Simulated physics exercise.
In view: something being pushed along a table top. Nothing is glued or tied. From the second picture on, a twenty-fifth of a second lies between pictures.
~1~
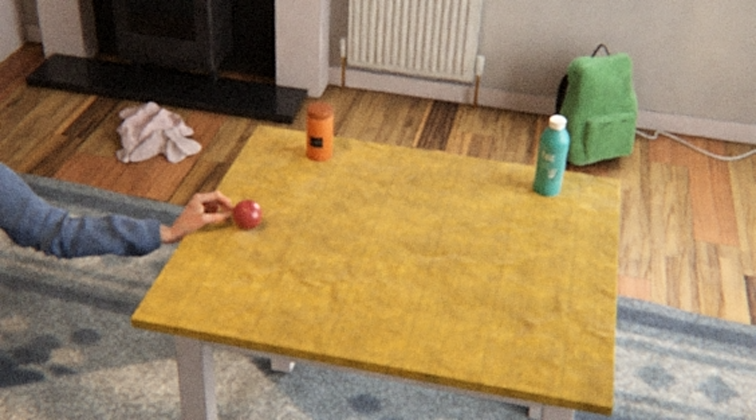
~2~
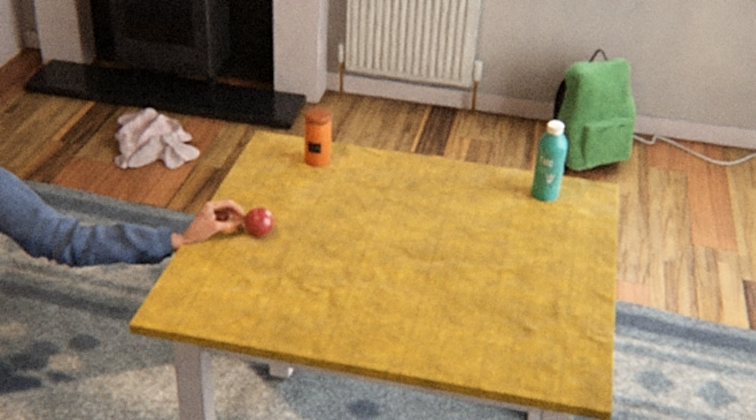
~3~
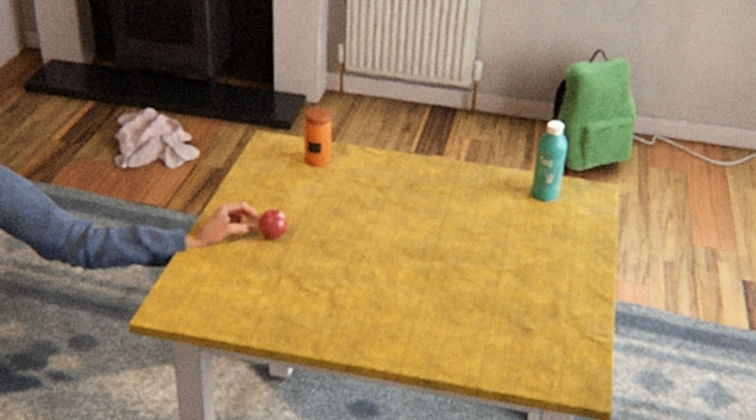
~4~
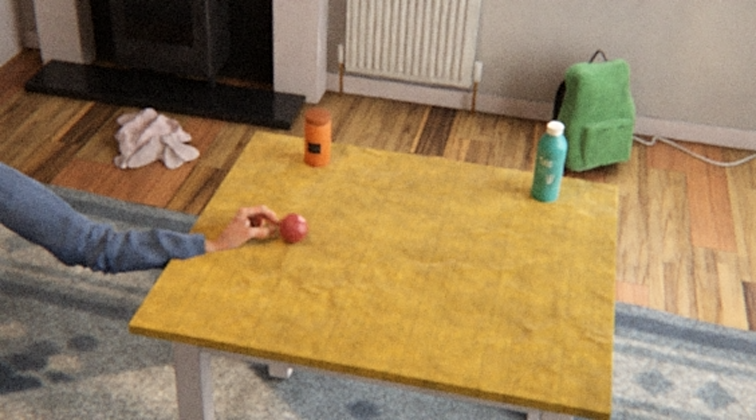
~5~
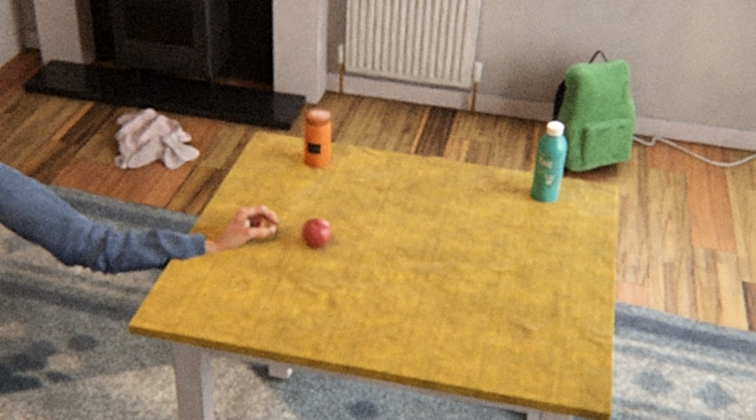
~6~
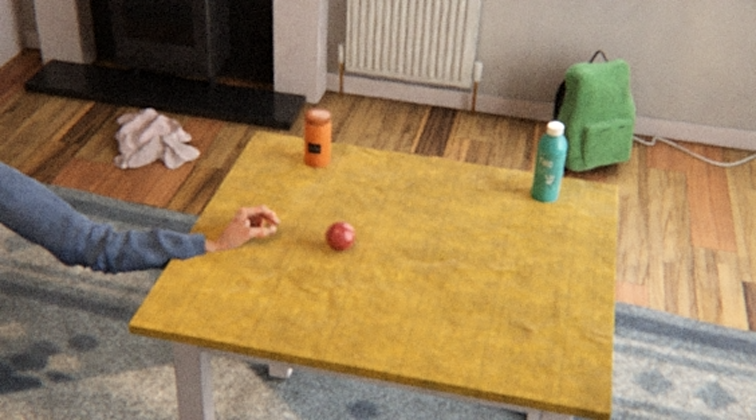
A red apple was pushed rightward by a hand across a yellow table holding an orange container and a teal bottle, then rolled farther right on its own while the hand stayed behind.
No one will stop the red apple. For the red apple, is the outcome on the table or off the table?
The red apple falls off the table.
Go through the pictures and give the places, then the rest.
The first picture shows under the hand; red apple (247, 215).
The second picture shows under the hand; red apple (259, 222).
The third picture shows under the hand; red apple (273, 225).
The fourth picture shows red apple (293, 229).
The fifth picture shows red apple (316, 233) rolled about its own width.
The sixth picture shows red apple (340, 236) rolled well along.
Then, 0.20 s after the last picture, red apple rolled well along near (457, 256).
Then, 0.40 s after the last picture, red apple rolled well along near (573, 275).
Then, 0.70 s after the last picture, red apple now off the table.
Then, 0.90 s after the last picture, things are still on the move.
By the end, off the table, red apple.
